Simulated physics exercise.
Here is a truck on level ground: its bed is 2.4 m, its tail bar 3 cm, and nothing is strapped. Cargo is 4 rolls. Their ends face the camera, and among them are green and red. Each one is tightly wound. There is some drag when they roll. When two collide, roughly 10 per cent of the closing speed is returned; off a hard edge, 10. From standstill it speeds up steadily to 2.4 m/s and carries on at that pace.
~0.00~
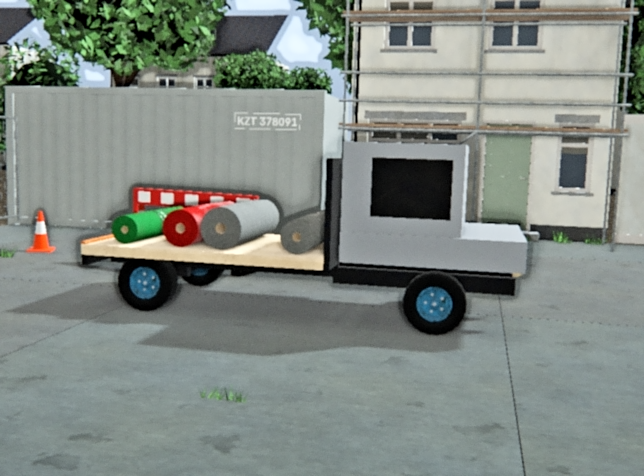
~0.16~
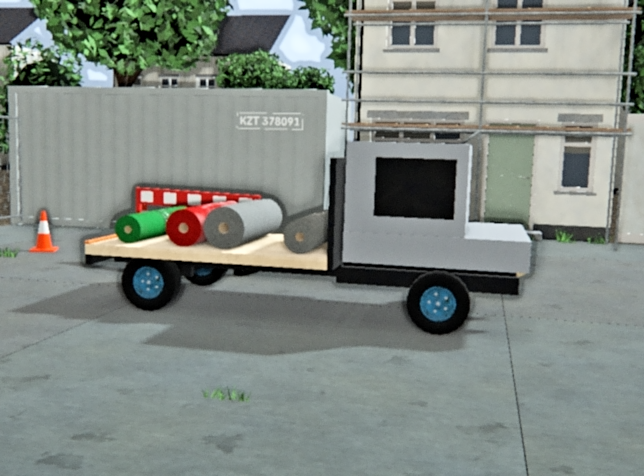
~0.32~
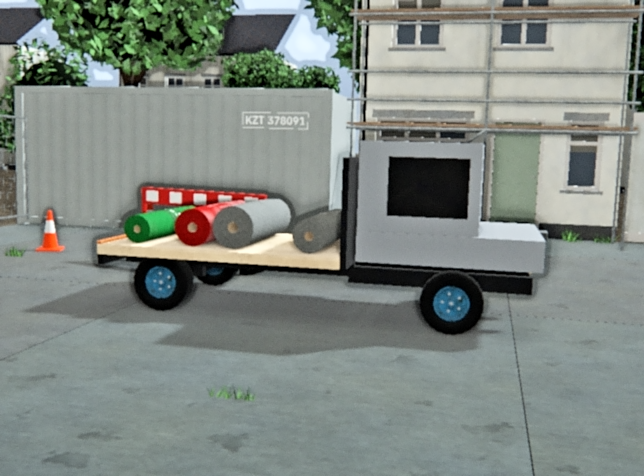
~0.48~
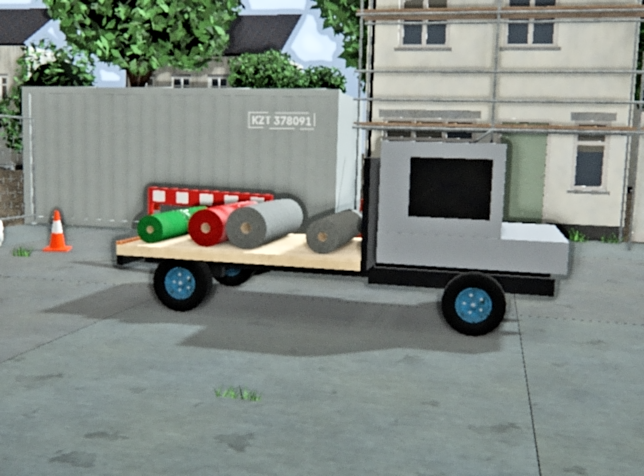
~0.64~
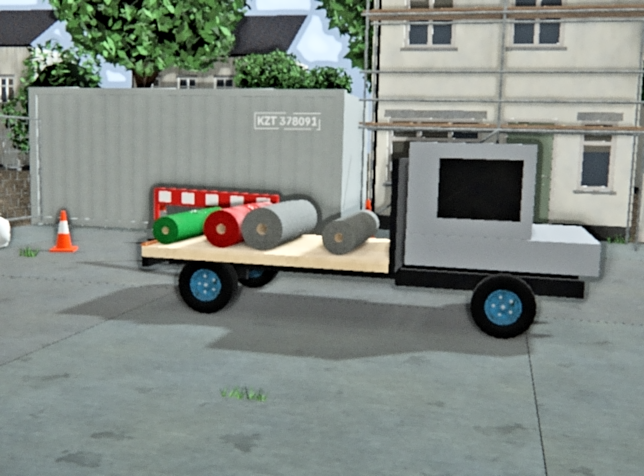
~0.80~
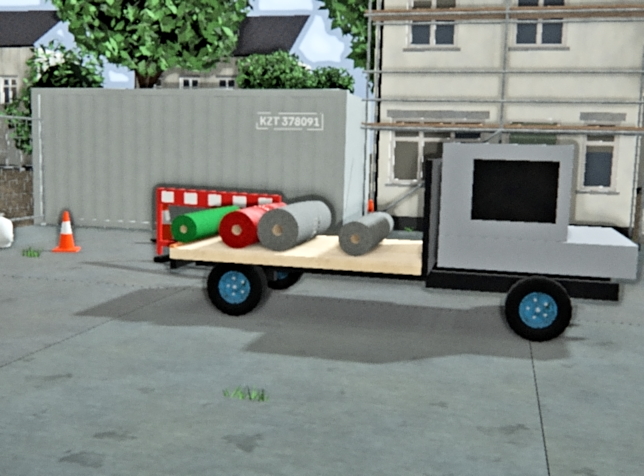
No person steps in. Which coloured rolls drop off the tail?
Here's how it plays out: Green gets past the stop bar. Red gets past the stop bar.
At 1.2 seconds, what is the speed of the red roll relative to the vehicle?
It's travelling at about 1.0 m/s.
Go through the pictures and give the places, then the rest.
The first frame shows green (124, 230), red (180, 228); tail bar at (84, 243); speed 0.0 m/s; 4 of the 4 make up the bottom layer on the bed.
The second frame shows green (127, 230), red (183, 228); tail bar at (87, 243); speed 0.2 m/s.
The third frame shows green (136, 229), red (192, 228); tail bar at (100, 242); speed 0.6 m/s.
The fourth frame shows green (149, 230), red (205, 228); tail bar at (119, 243); speed 1.1 m/s.
The fifth frame shows green (165, 231), red (221, 229); tail bar at (144, 245); speed 1.5 m/s.
The sixth frame shows green (183, 229), red (236, 230); tail bar at (172, 247); speed 1.9 m/s.
By 1.2 s, green is going over the tail; red is on the bed, 10 cm from the bar, rolling towards it; 1 lost off the end.
By 1.6 s, green is off the end; red is going over the tail; 2 lost off the end.
Finally (2.9 s), green is over the tail and down; red is over the tail and down; 3 lost off the end.
